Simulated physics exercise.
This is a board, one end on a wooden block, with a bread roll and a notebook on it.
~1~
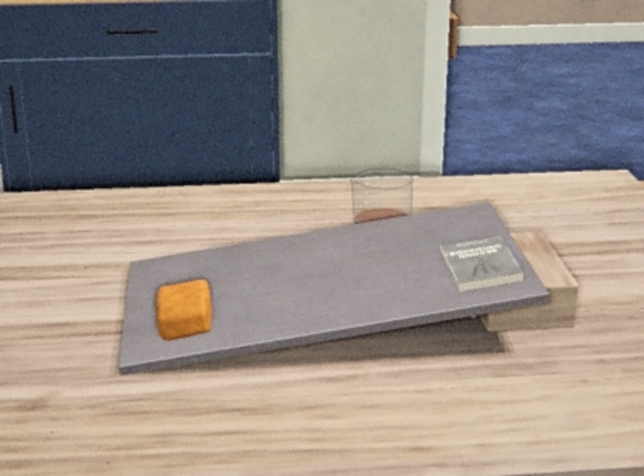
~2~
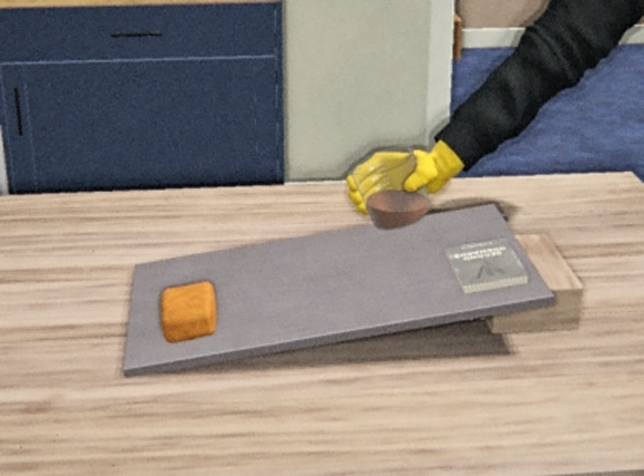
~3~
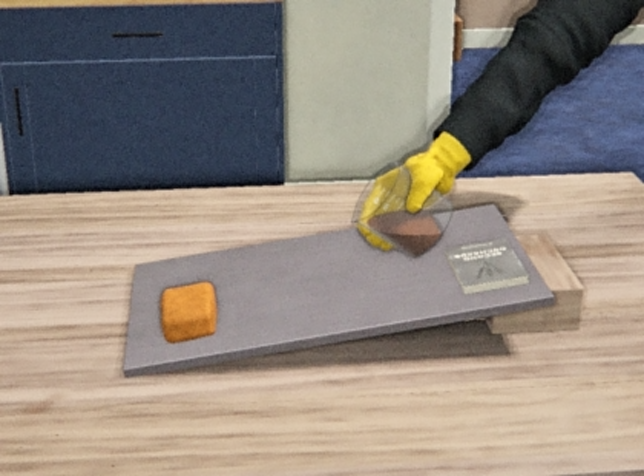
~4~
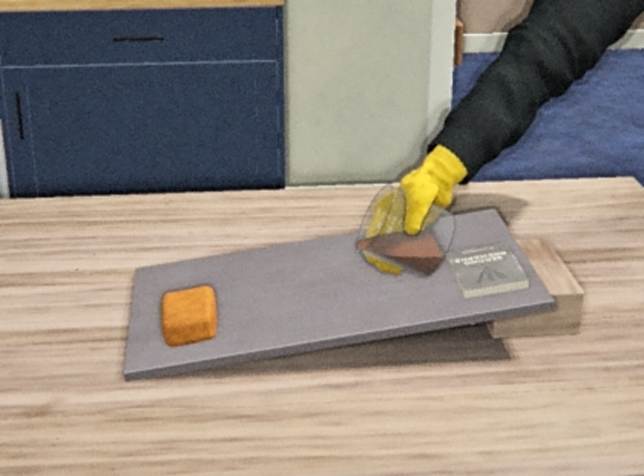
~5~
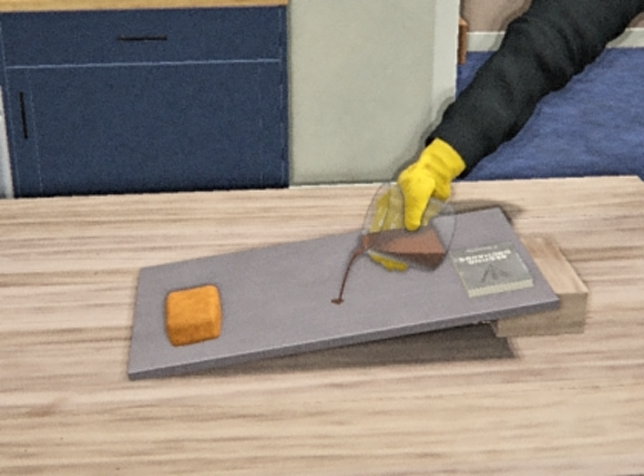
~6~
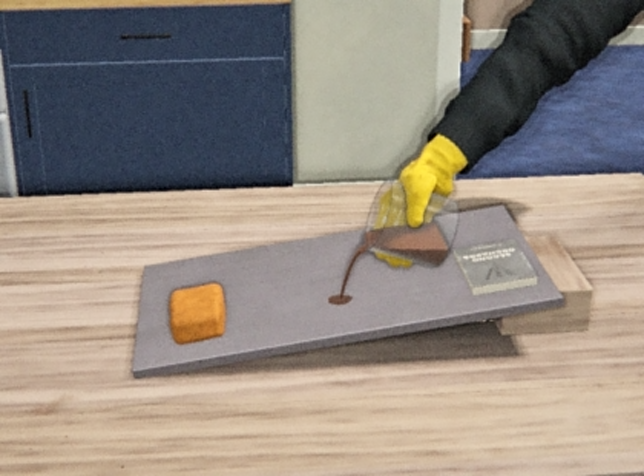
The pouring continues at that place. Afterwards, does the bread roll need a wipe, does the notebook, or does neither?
Bread roll - wet; notebook - dry.
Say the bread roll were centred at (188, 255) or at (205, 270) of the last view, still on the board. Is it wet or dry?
Where first placed it is not touched, where next placed it is not touched.
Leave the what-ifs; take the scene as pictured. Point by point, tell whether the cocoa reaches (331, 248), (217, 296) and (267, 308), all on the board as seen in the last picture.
Spot one ends up out of the spill, spot two in the spill, spot three in the spill.
Shortly, it runs down to the left; the bread roll is wet along its edge; the notebook is still dry.
Then, it runs down to the left and off the end; the bread roll is wet along its edge; the notebook is still dry.
At the finish, it runs down to the left and off the end; the bread roll is wet along its edge; the notebook is still dry.
